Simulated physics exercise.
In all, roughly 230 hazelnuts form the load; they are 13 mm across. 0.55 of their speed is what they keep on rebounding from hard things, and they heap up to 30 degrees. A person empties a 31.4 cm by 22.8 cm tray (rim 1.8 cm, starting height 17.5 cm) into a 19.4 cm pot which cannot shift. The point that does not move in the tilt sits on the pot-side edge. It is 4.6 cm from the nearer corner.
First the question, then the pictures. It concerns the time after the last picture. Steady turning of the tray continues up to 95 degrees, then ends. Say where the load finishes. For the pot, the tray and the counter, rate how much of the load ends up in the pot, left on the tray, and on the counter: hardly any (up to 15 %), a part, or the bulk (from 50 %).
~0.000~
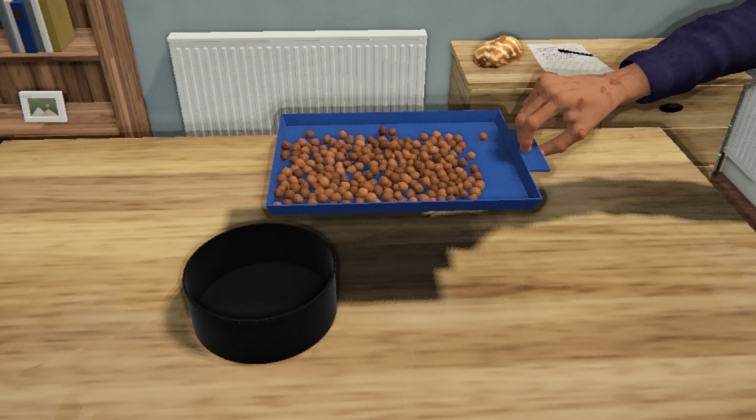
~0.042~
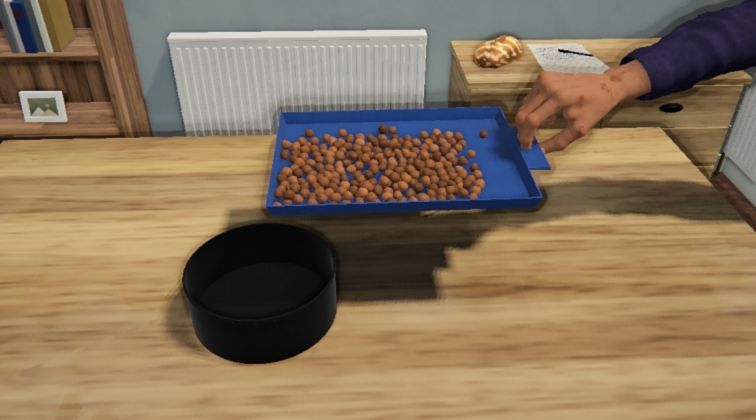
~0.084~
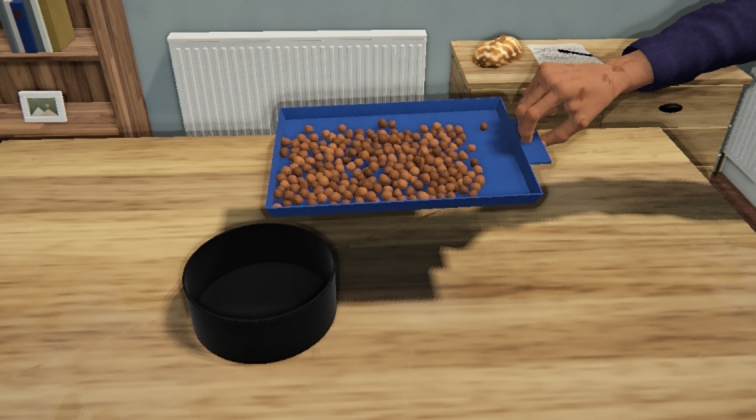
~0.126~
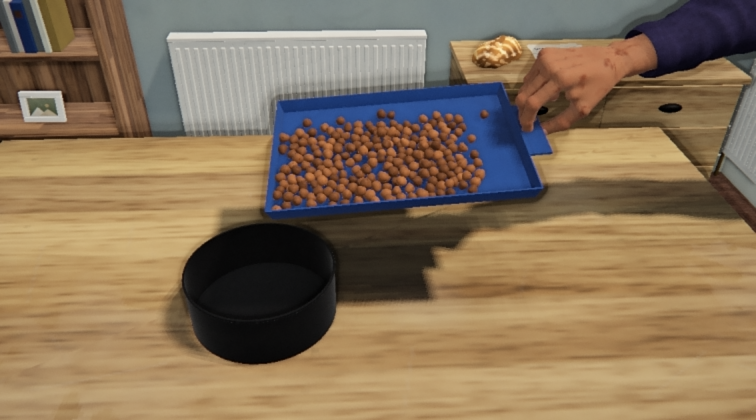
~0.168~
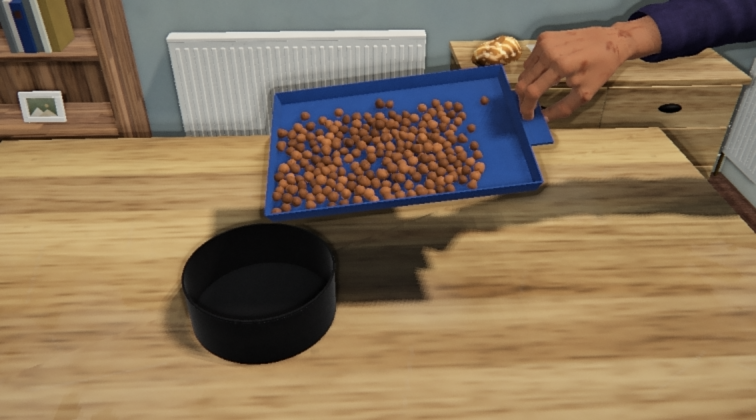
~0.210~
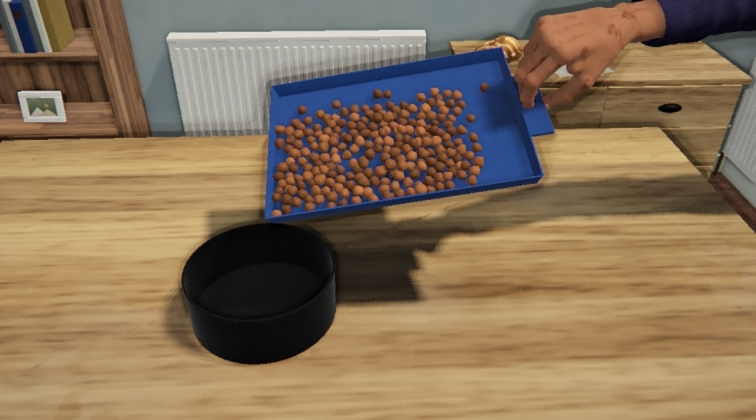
Pot: The bulk; left on the tray: Hardly any; counter: A part.
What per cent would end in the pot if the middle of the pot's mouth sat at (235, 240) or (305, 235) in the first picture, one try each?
Near 10 and 5 percent, one try each.
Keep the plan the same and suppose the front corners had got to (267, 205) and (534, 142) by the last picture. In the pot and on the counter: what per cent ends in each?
Final per cent - pot 70, counter 30.
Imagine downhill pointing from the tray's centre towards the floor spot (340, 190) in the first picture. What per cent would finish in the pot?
Roughly 90 % of the pieces.
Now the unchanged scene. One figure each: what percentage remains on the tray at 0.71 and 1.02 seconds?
First 90, then 0.
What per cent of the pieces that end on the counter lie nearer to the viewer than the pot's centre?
Share: Roughly 100 %.
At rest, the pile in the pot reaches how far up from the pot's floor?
Roughly 3.5 cm up.
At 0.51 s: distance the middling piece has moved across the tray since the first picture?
By then it sits near 2 cm from where it began.
After 0.51 s, tilt 57 degrees; the tray holds 100 %, the pot 0 %.
Then, at 0.71 s, tilt 82 degrees; the tray holds 90 %, the pot 0 %.
Then, at 1.02 s, tilt 95 degrees; the tray holds 0 %, the pot 60 %.
In the end, at 2.0 s, pot 60 %, tray 0 %, counter 40 %.
